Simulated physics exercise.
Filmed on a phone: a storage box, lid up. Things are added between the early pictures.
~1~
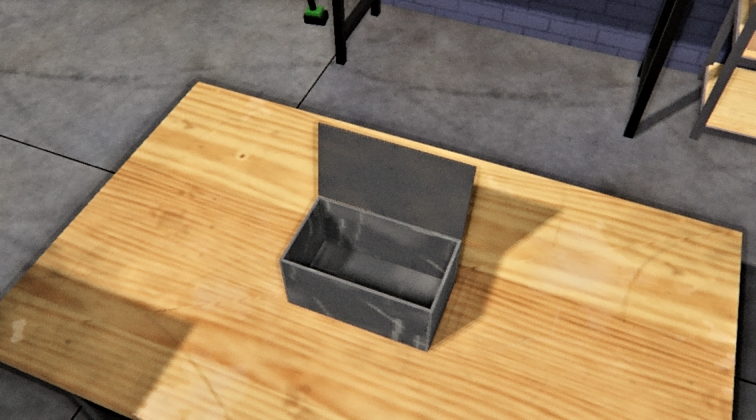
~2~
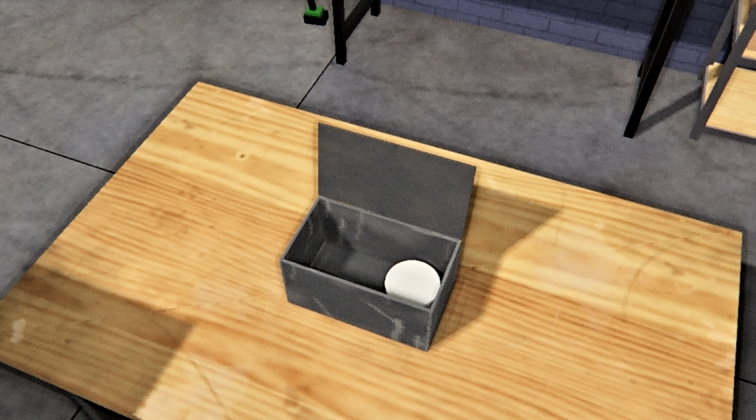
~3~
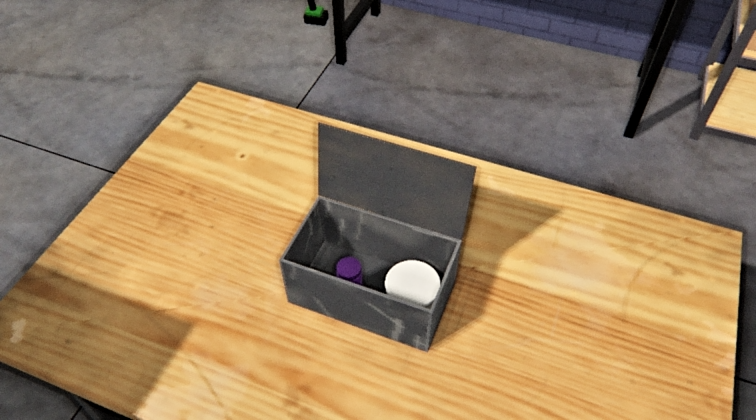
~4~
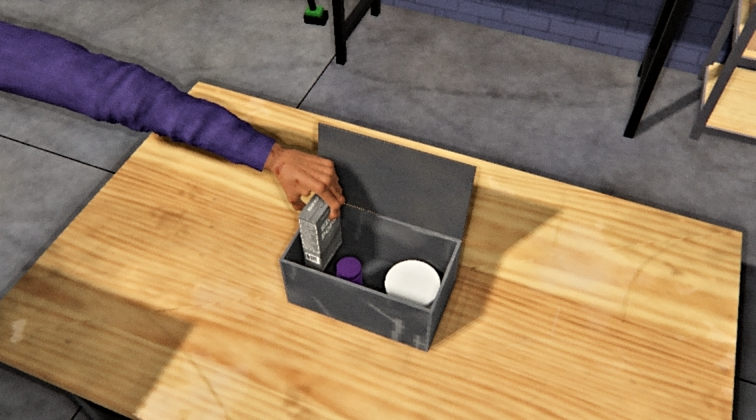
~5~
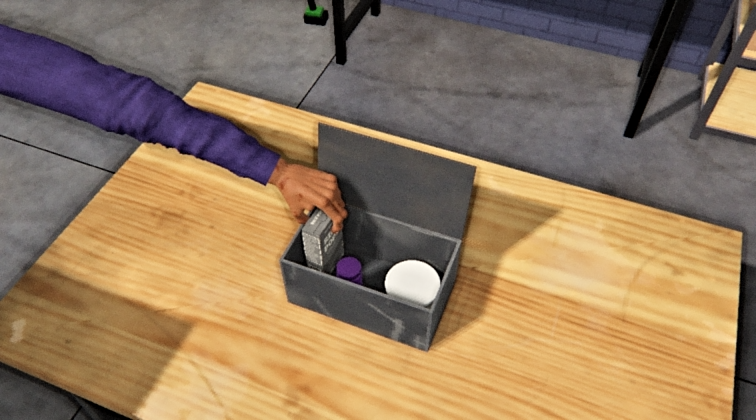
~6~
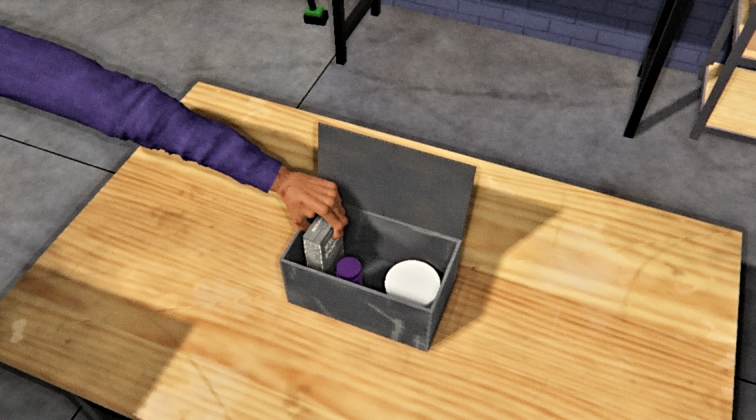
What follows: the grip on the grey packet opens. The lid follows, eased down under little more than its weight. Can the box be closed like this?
As it turns out, it stays ajar.
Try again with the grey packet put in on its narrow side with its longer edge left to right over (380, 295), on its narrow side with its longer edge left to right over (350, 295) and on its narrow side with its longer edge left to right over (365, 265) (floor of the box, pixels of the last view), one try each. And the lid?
In the first case it closes; in the second case it is held up; in the third case it closes.
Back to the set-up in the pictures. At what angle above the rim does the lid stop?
Some 30° above the rim.
Then, 1.10 s after the last picture, lid starting down.
Then, 1.40 s after the last picture, lid 72° above the rim.
Then, 1.60 s after the last picture, lid 57° above the rim.
Then, 1.80 s after the last picture, lid 39° above the rim.
At rest, lid 31° above the rim; all 3 in place. Seen from the same camera at the end, grey packet near (325, 249).
